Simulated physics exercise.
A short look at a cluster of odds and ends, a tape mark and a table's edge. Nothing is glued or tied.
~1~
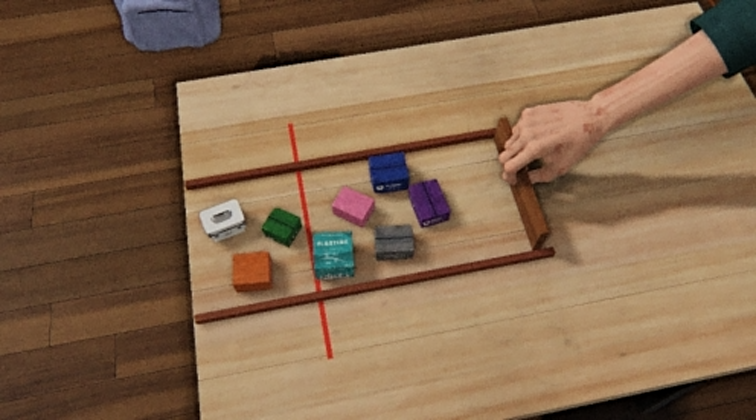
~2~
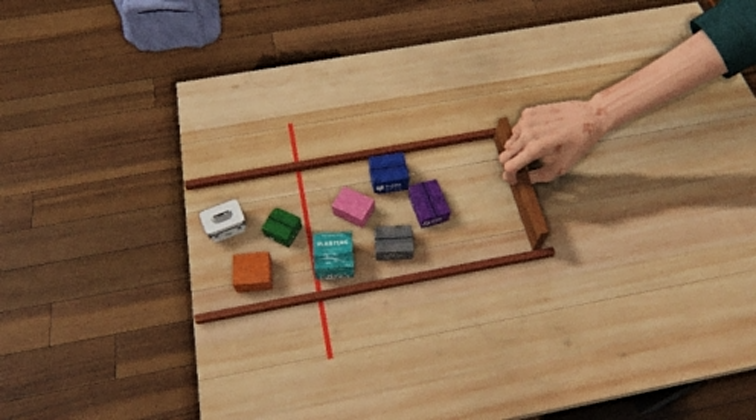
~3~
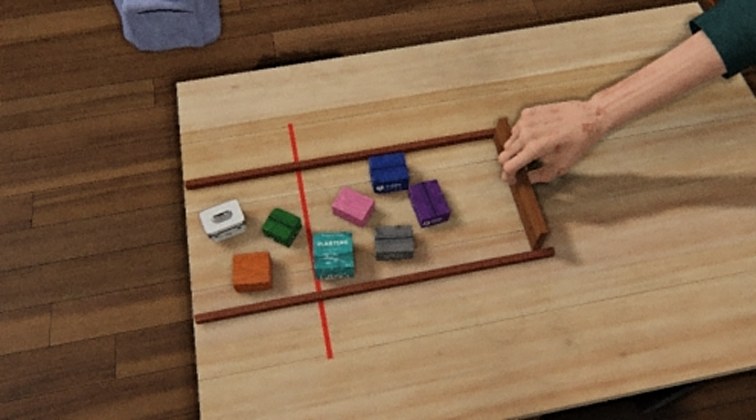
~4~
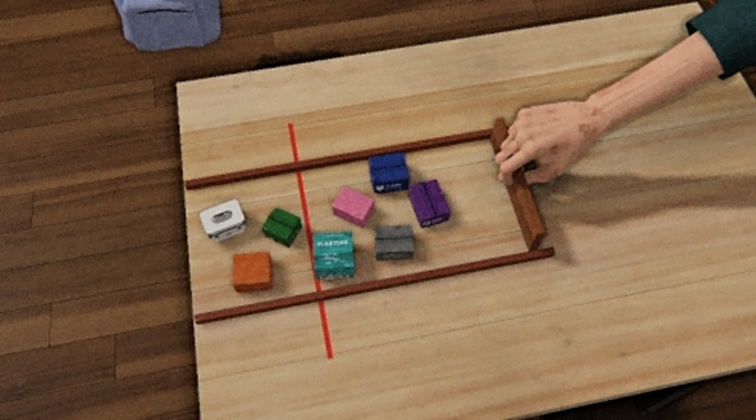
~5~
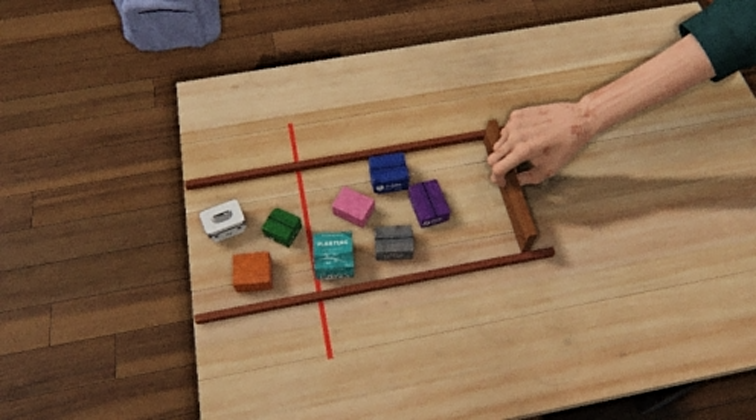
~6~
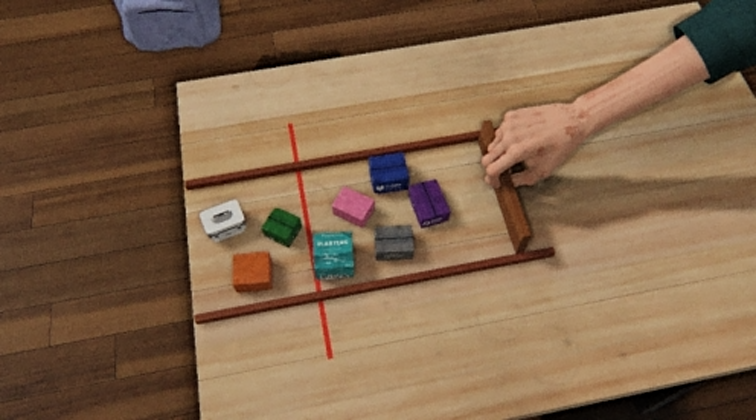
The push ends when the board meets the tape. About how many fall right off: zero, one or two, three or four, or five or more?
The number that fall off is zero.
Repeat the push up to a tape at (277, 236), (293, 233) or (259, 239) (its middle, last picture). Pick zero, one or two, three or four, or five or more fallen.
In that order: Either one or two; none at all; either one or two.
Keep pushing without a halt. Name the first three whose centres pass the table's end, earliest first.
The order is the orange block, the white case, the green box.
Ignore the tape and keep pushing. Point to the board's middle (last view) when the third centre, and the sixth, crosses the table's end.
First at (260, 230), next at (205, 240).
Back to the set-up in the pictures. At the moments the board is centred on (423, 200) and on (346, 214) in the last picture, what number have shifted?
At the one place 1, at the other 6.
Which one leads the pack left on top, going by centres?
The orange block ends nearest.
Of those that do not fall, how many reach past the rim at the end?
0 of them.
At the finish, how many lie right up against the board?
That makes 3.
Soon after, none off yet; white case at rest near (224, 222); orange block at rest near (253, 272); green box at rest near (282, 227).
At rest, the number that fall off is zero.
